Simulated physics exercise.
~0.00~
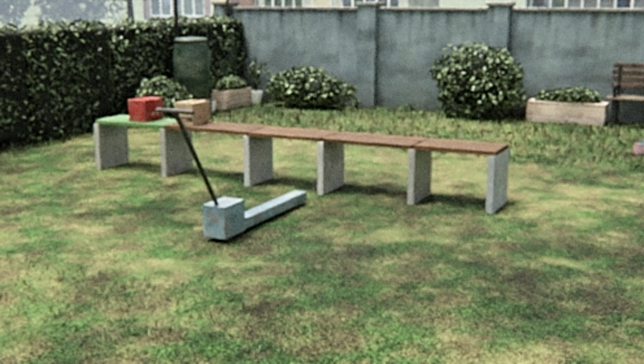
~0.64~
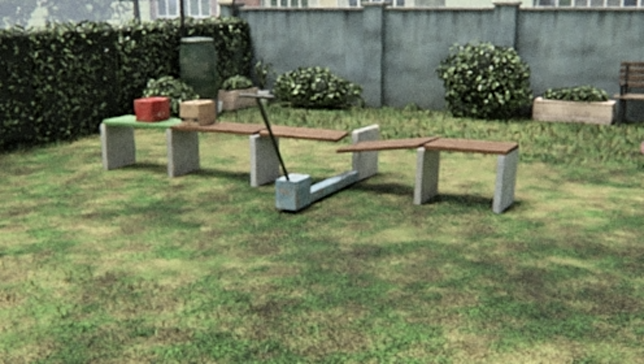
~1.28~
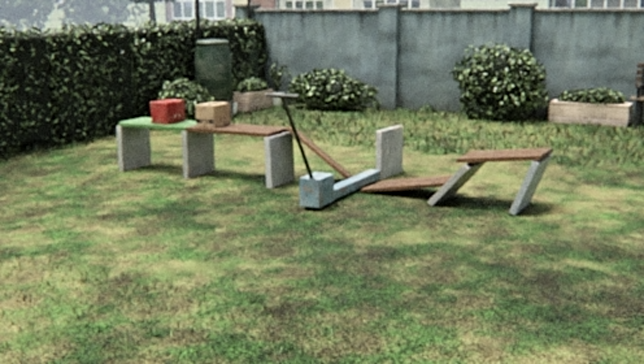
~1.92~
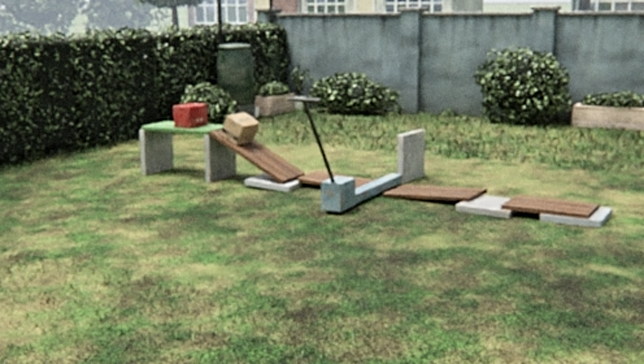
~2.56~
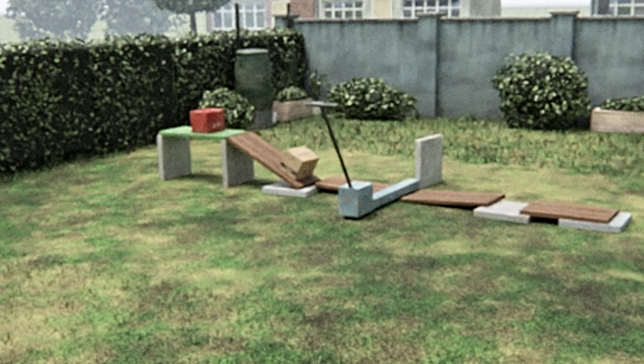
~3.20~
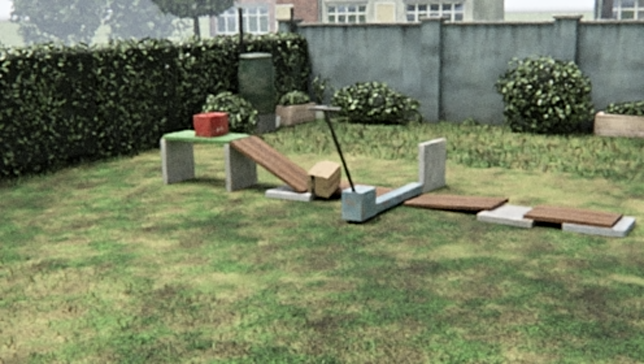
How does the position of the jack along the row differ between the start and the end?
At the start the jack sits in front of the left part of the intact row, with its foot reaching toward the uprights. At the end it is farther to the right, among the fallen boards, with its foot reaching to the displaced upright that still stands.
